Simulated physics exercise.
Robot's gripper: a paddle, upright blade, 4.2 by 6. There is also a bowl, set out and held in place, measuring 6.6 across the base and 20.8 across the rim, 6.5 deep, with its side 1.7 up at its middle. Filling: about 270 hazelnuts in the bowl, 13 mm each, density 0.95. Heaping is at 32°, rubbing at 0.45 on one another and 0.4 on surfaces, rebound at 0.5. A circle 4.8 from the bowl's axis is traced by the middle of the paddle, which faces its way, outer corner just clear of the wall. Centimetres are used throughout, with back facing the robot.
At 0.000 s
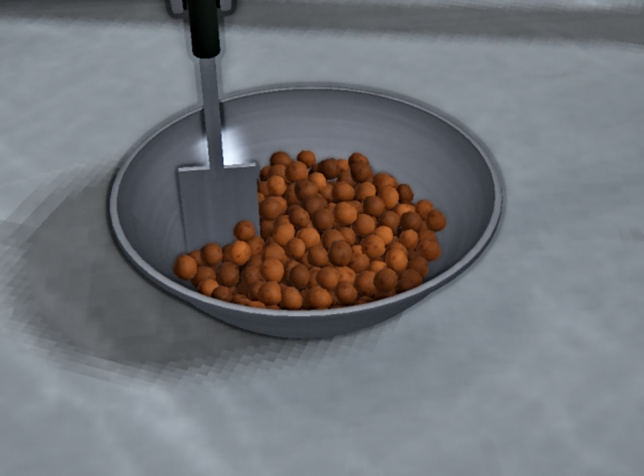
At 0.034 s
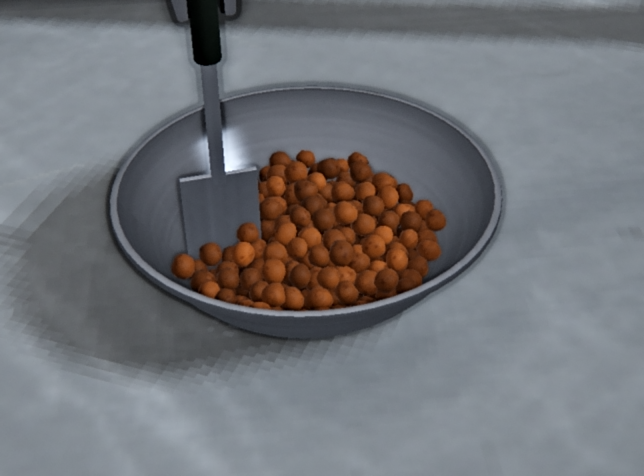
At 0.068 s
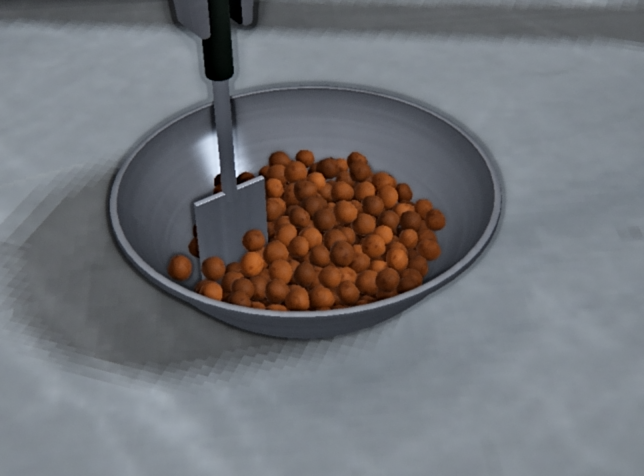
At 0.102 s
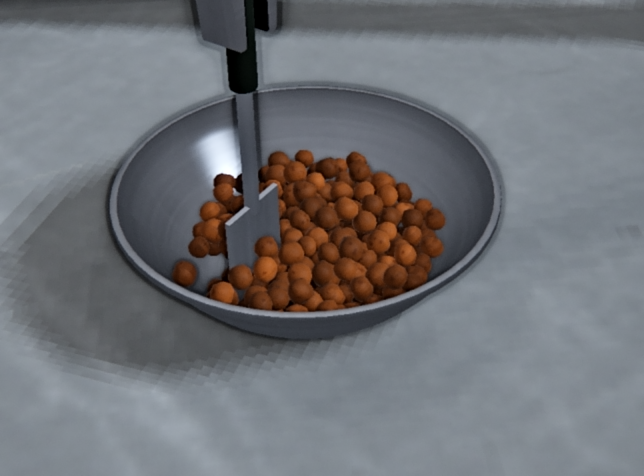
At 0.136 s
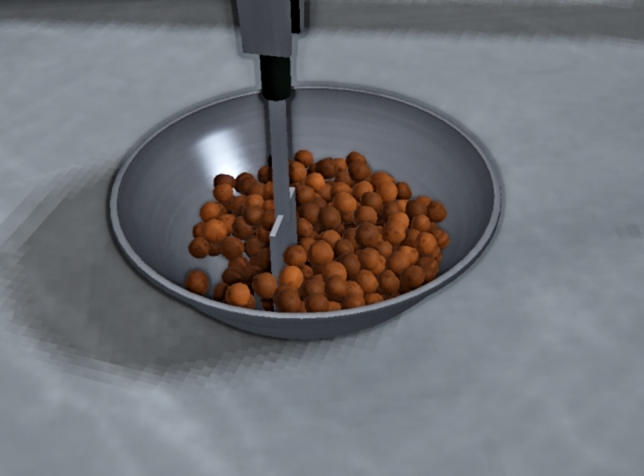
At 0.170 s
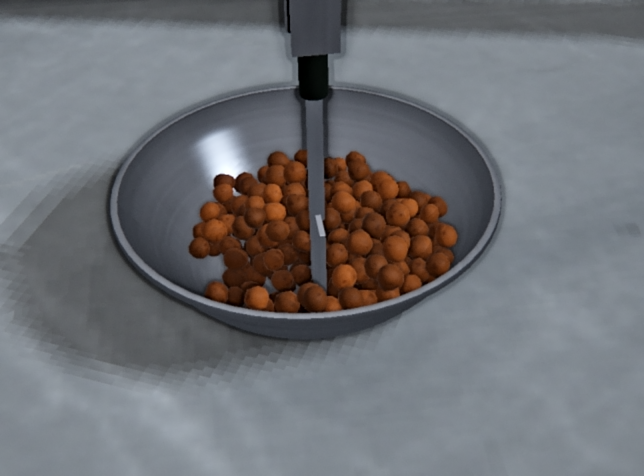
A flat paddle sweeps rightward through brown balls in a gray bowl, turning edge-on as it moves.
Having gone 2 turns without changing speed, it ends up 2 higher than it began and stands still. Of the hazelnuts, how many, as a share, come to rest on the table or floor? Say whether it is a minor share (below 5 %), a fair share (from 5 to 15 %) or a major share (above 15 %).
A fair share.
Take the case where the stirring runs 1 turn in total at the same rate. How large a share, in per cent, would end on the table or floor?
I'd expect around 5 per cent.
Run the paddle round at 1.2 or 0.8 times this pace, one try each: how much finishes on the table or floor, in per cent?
20 % and 5 %.
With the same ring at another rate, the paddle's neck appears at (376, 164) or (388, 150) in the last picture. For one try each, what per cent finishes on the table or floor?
Around 25 and 30 per cent respectively.
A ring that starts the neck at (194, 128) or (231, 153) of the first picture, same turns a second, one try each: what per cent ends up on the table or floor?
I'd put it at around 10 and 5 percent.
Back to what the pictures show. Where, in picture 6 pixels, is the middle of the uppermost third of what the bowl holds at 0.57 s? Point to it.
I'd put it at around (211, 213).
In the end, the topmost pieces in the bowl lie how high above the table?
I'd say close to 6.0 centimetres.
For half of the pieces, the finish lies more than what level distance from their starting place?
I'd put it at roughly 8 centimetres.
By 0.57 s, 338° round, highest piece 8 above the table; 250 in the bowl, 14 on the table or floor, 4 in flight or on the tool.
By 0.98 s, 225° round, highest piece 7 above the table; 246 in the bowl, 22 on the table or floor.
By 1.38 s, 0° round, highest piece 6 above the table; 246 in the bowl, 22 on the table or floor.
By 2.08 s, 0° round, highest piece 6 above the table; 246 in the bowl, 22 on the table or floor.
Final count, 246 in the bowl, 22 on the table or floor. That is 8 % on the table or floor.
